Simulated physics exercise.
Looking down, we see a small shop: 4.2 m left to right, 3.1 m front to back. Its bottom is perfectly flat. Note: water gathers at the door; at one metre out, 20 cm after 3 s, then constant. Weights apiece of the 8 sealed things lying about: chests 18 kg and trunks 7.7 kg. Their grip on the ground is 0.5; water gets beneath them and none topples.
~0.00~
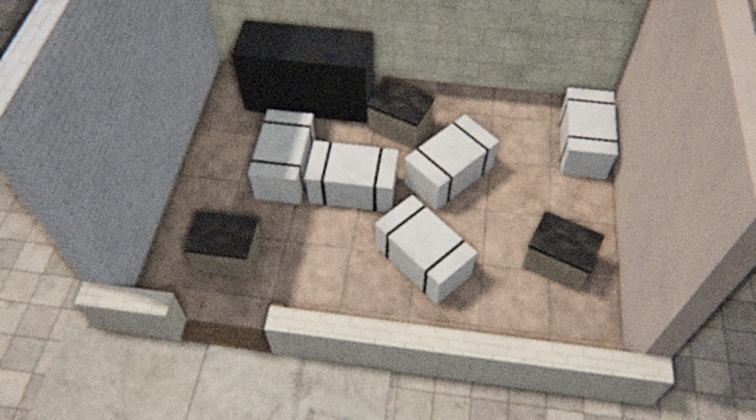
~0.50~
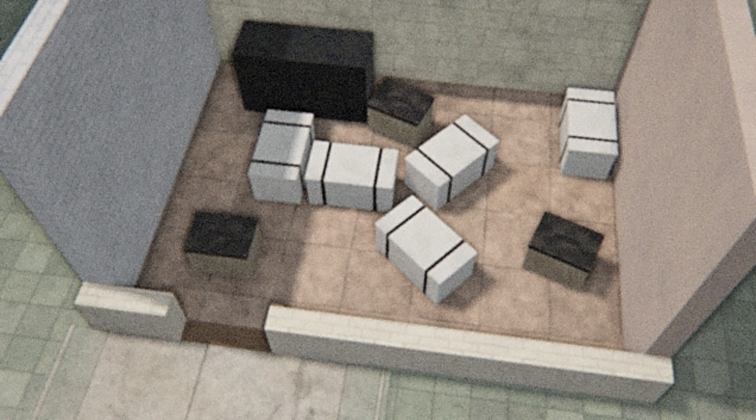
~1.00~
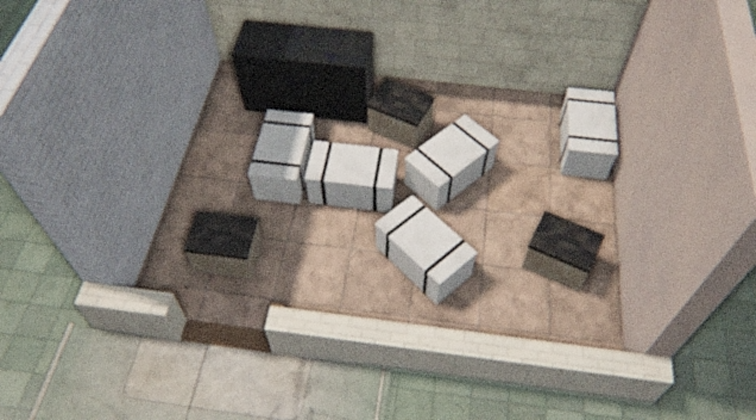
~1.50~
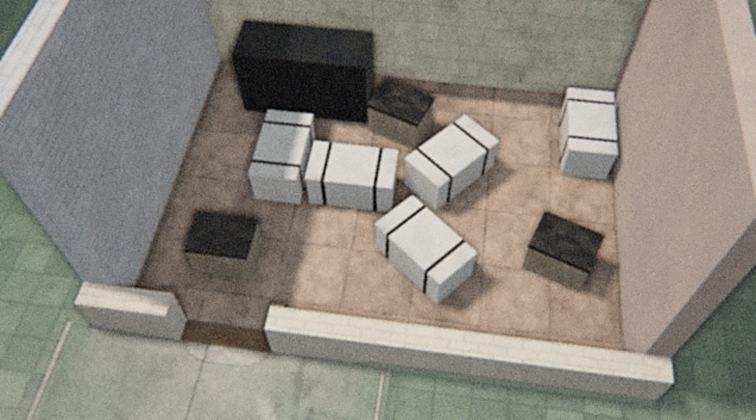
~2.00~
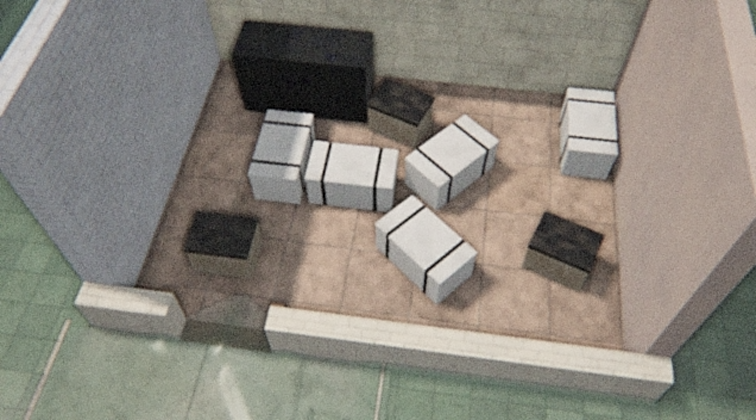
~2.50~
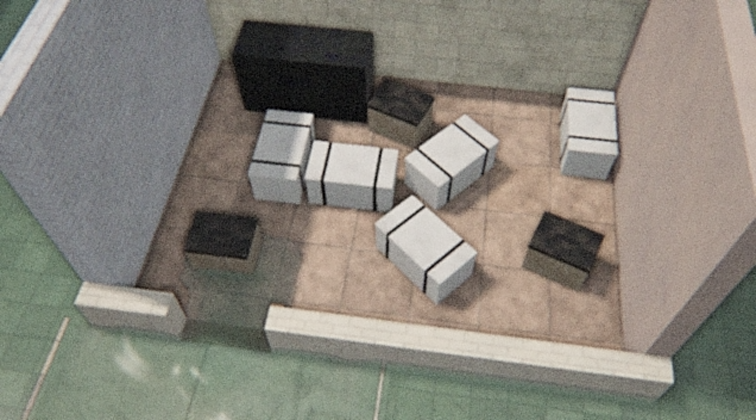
At the start, white trunks and dark-topped chests sit on the dry tiled floor of a small walled shop, with dry paving outside. Greenish water spreads over the paving and gathers at the doorway, then creeps just inside across the floor near the entrance, while the trunks and chests stay still.
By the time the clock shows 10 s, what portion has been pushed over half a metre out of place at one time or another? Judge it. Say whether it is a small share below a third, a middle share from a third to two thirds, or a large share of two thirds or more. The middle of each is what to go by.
A middle share, from a third to two thirds.
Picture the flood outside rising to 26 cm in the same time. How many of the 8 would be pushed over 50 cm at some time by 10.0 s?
That would make 6 of them.
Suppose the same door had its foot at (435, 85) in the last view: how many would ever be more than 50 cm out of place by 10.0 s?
You'd get 7 in that case.
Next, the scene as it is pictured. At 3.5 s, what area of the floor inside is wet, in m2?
Near 2.5 m2 in all.
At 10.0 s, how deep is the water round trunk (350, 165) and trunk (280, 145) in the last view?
Close to 5 and 10 centimetres.
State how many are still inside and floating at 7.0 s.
4.
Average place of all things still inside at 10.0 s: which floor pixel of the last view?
I'd put it close to (456, 190) in the last view.
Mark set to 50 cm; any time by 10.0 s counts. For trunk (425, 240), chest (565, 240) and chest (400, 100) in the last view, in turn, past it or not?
So that's inside it for the first, inside it for the second and inside it for the last.
After 3.5 s 0 of 8 are over 50 cm from their spots; 0 afloat.
After 4.5 s 2 of 8 are over 50 cm from their spots; 1 afloat.
After 7.0 s 3 of 8 are over 50 cm from their spots; 4 afloat.
After 10.0 s 4 of 8 are over 50 cm from their spots, and 4 have been at some point; 6 afloat.
